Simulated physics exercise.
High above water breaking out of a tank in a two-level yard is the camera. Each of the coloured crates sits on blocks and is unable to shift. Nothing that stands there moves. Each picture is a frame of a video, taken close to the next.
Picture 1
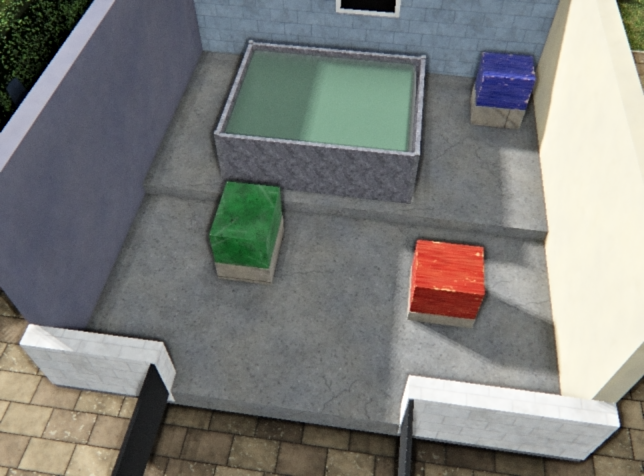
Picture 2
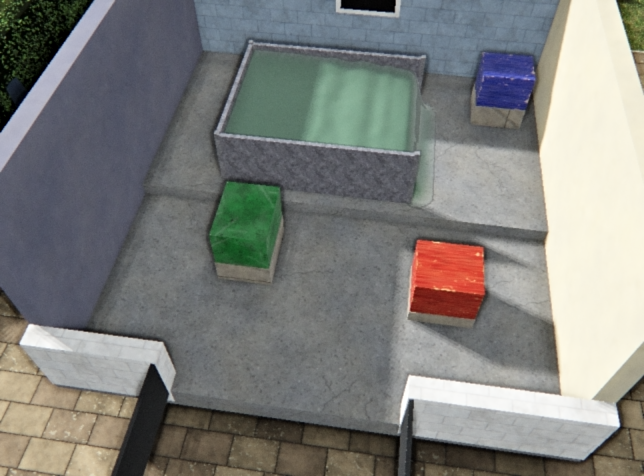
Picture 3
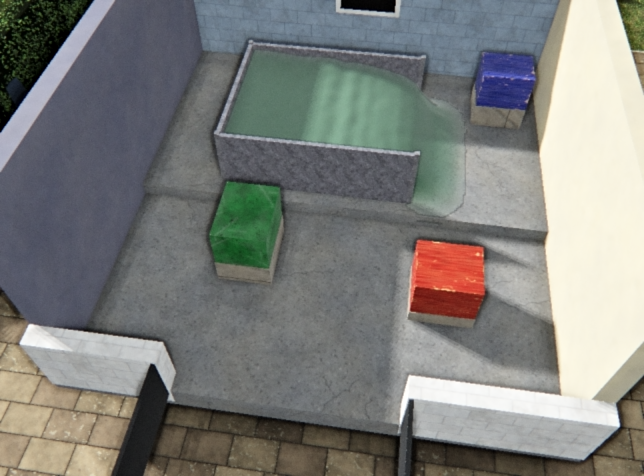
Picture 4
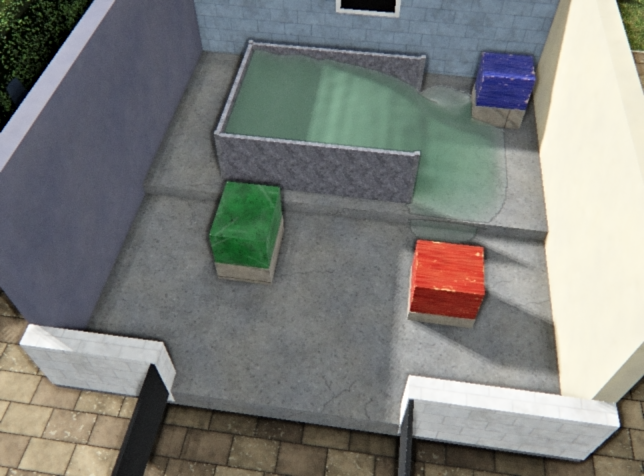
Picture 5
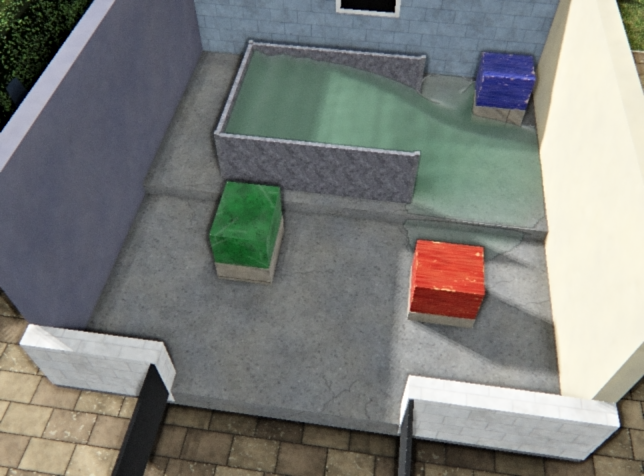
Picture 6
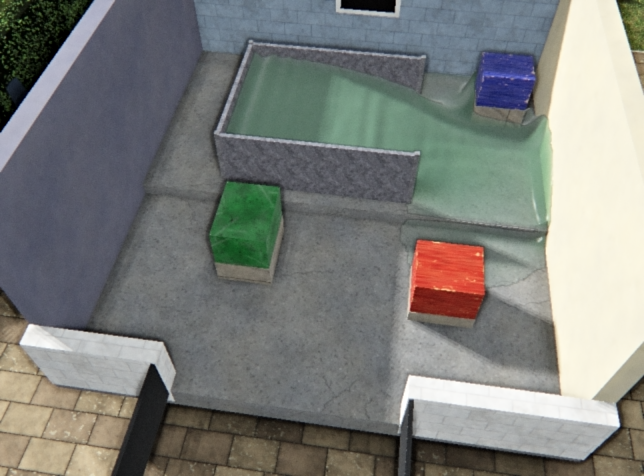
Greenish water poured out through the open right side of a stone tank, spread across the upper level past the blue crate to the pale wall, then ran over the step near the red crate.
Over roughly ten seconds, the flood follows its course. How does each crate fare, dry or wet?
As I see it, the red crate is flooded, the green crate is not flooded, the blue crate is flooded.
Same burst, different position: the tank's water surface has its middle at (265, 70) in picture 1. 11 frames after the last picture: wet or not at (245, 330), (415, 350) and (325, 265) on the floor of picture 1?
Untouched, untouched, untouched.
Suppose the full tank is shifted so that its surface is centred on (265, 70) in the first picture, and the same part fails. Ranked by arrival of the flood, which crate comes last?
Crate marked green.
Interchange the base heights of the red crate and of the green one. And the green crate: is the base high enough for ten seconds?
For the green crate, the answer is that it is drenched.
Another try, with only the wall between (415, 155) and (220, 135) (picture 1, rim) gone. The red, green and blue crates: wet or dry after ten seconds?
Going through them, the red crate gets reached, the green crate gets reached and the blue crate is never reached.
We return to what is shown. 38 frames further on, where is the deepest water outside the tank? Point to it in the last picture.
Somewhere close to (167, 314).
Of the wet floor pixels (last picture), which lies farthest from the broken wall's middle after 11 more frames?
Close to (560, 426).
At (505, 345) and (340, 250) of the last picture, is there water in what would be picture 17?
Swamped; unflooded.
A moment on, water covers 30 % of the floor; the red crate water round its plinth, the green crate not reached, the blue crate water round its plinth.
Next, water covers 40 % of the floor; the red crate water round its plinth, the green crate not reached, the blue crate water round its plinth.
Then, water covers 80 % of the floor; the red crate water round its plinth, the green crate water round its plinth, the blue crate water round its plinth.
Later, water covers 100 % of the floor; the red crate water round its plinth, the green crate water round its plinth, the blue crate water round its plinth.
In the end, water covers 100 % of the floor; the red crate was topped, the green crate stayed above the water, the blue crate was topped.
